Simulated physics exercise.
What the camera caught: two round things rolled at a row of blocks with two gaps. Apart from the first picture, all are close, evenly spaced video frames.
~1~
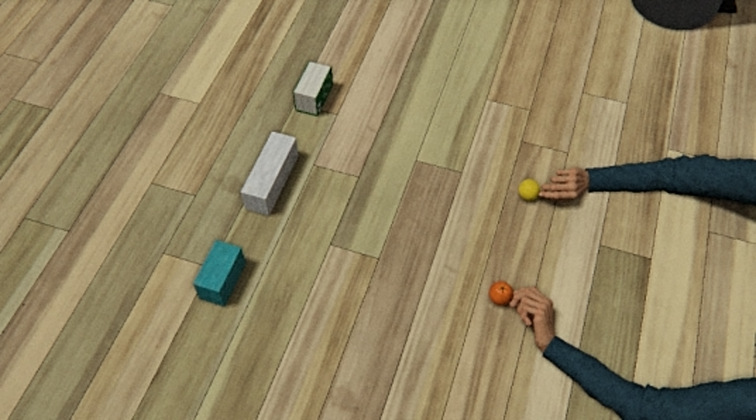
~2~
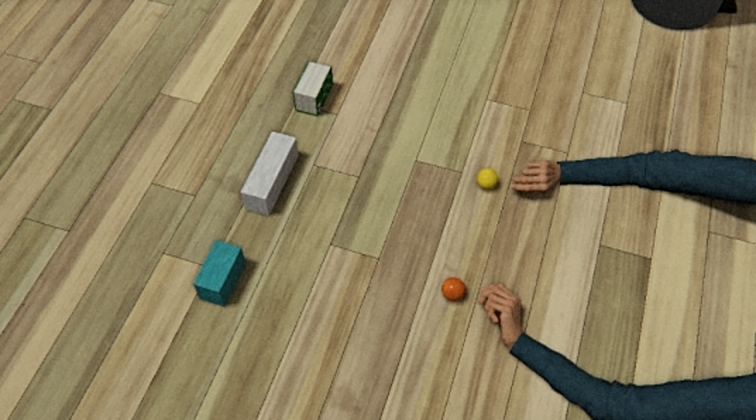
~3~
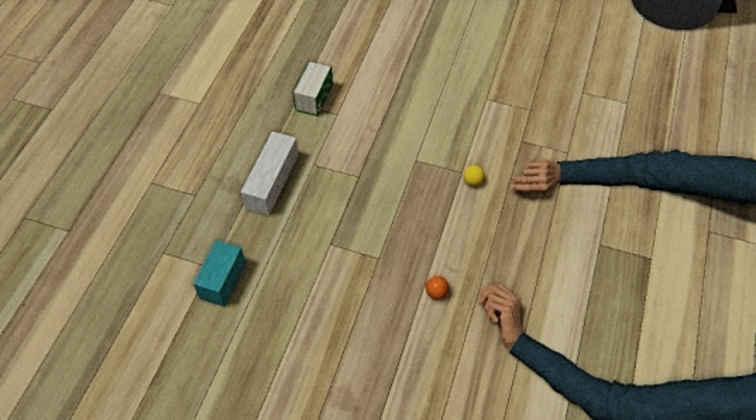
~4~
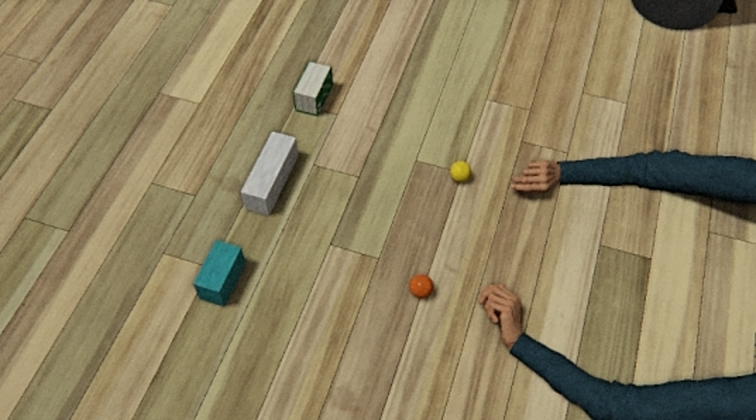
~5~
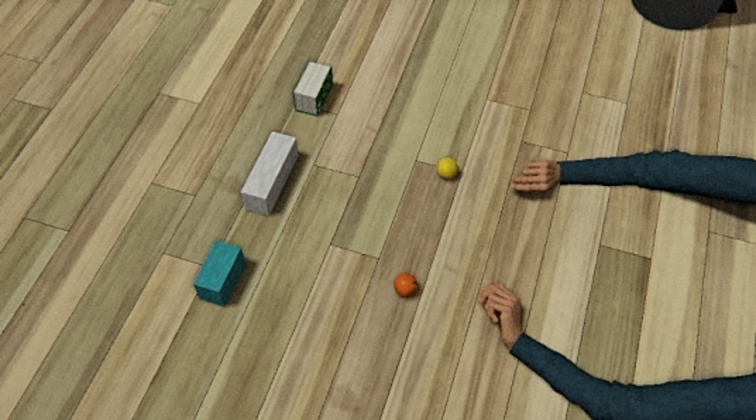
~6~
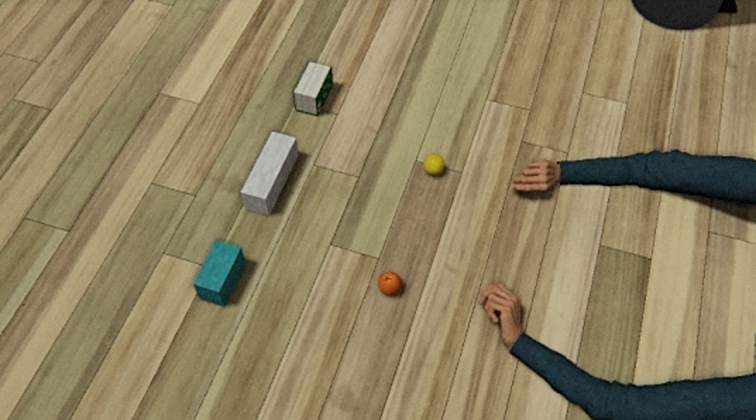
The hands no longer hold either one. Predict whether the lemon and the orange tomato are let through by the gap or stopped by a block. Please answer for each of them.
My call: The lemon is let through, the orange tomato is stopped.
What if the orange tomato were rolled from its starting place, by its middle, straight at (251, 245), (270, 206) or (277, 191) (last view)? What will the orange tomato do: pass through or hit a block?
In turn it makes the gap; hits a block; strikes a block.
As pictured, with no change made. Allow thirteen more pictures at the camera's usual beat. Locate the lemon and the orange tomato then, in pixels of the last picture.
(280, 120) and (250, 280).
Then, 0.52 s later than the last frame, lemon heading on near (275, 122); orange tomato coming back near (252, 281).
When it is over, the lemon gets between the blocks; the orange tomato is stopped.
